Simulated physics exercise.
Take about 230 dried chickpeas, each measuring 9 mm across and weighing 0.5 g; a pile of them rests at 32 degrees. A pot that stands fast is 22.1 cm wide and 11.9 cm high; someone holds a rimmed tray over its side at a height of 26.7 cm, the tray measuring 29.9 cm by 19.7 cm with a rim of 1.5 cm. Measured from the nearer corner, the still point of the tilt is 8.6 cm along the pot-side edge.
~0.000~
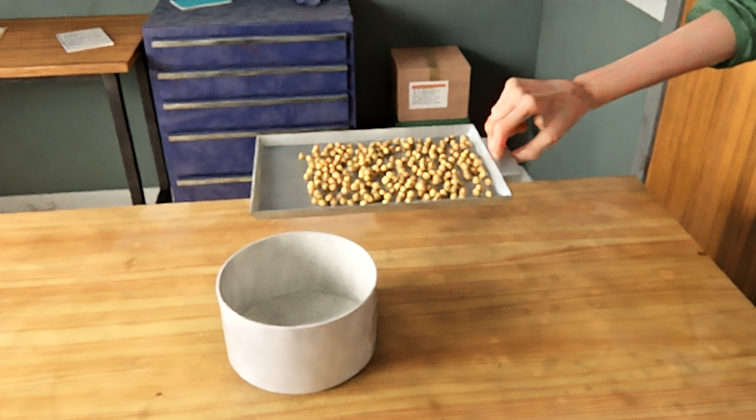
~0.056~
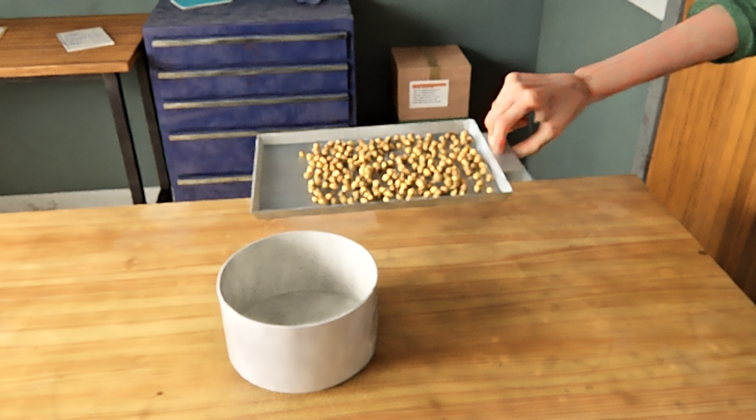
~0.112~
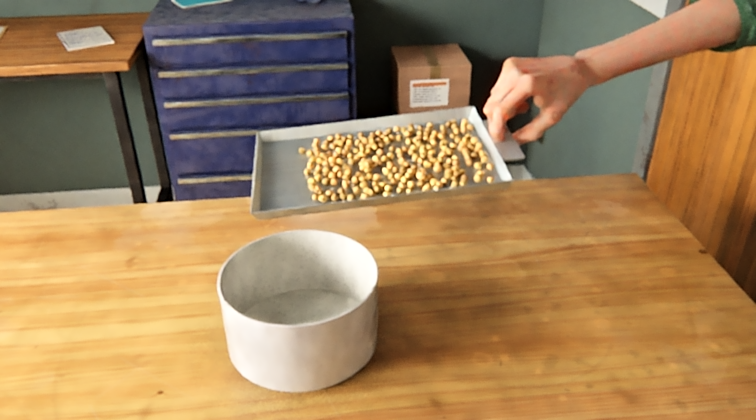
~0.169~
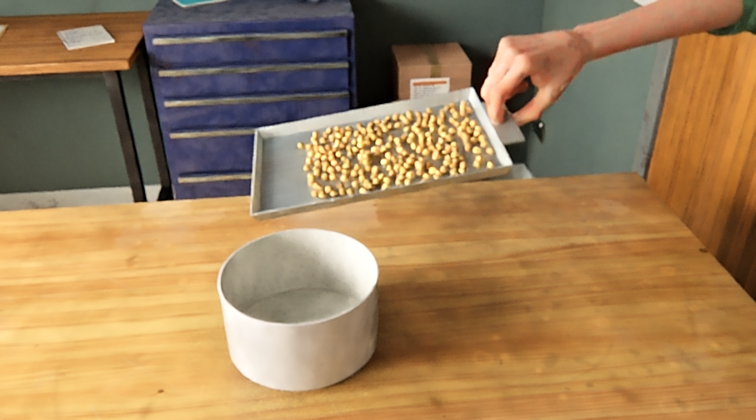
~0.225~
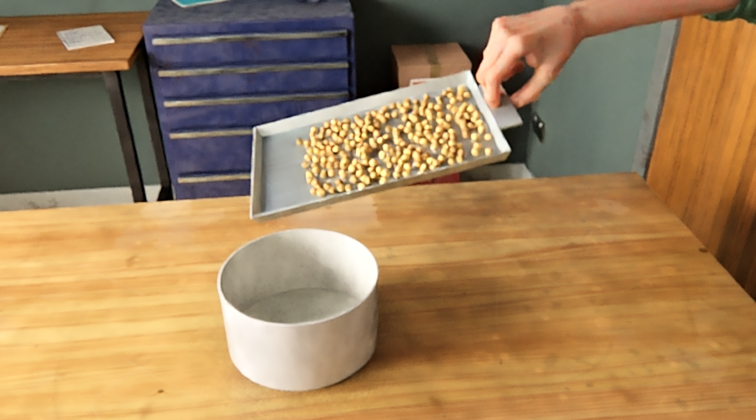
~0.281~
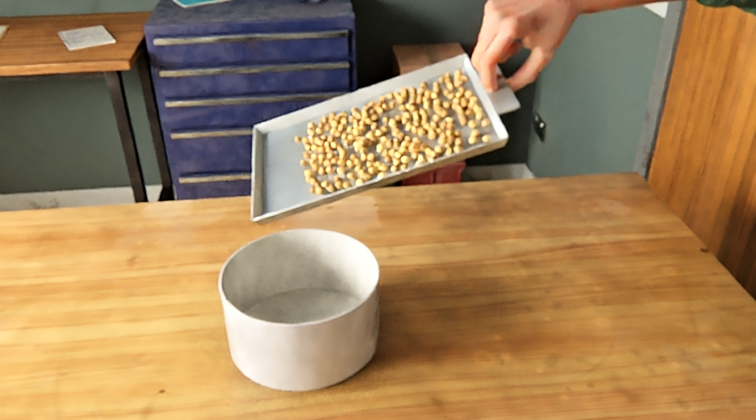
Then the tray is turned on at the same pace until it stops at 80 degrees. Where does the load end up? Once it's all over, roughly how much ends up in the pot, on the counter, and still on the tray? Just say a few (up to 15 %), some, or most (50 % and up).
Pot: Some, counter: Most, tray: A few.
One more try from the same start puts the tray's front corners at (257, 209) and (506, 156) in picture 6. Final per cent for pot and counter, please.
Final per cent - pot 65, counter 35.
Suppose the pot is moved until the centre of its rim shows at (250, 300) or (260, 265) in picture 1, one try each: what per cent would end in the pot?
Estimates: 95 in a hundred and 40 in a hundred.
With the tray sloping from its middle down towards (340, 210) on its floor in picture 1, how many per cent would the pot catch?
Roughly 65 percent of them.
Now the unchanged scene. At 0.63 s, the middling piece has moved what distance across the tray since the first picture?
About 12 cm.
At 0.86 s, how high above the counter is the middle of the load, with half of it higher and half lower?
Roughly 22 centimetres, give or take.
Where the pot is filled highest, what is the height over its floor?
Some 1.5 cm above the floor.
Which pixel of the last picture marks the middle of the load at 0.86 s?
Approximately (242, 236) in the final picture.
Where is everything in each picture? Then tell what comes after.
The first frame shows tray tilt 0 degrees, front corners at (256, 209) and (506, 193); middle of the pieces at (391, 166); pot at (297, 275).
The second frame shows tray tilt 1 degrees, front corners at (257, 209) and (506, 189); middle of the pieces at (391, 163).
The third frame shows tray tilt 4 degrees, front corners at (256, 210) and (507, 178), lowest corner left front; middle of the pieces at (391, 156).
The fourth frame shows tray tilt 9 degrees, front corners at (256, 211) and (506, 163), lowest corner left front; middle of the pieces at (390, 146).
The fifth frame shows tray tilt 14 degrees, front corners at (256, 213) and (504, 149), lowest corner left front; middle of the pieces at (387, 137).
The sixth frame shows tray tilt 19 degrees, front corners at (257, 216) and (501, 135), lowest corner left front; middle of the pieces at (385, 129); pot at (300, 272). Its pace works out near 85 degrees a second.
After 0.63 s, tilt 49 degrees; the tray holds 100 %, the pot 0 %.
After 0.86 s, tilt 69 degrees; the tray holds 40 %, the pot 5 %.
After 1.20 s, tilt 80 degrees; the tray holds 5 %, the pot 30 %.
By 2.3 s all is still; pot 40 %, counter 60 %, tray 0 %.
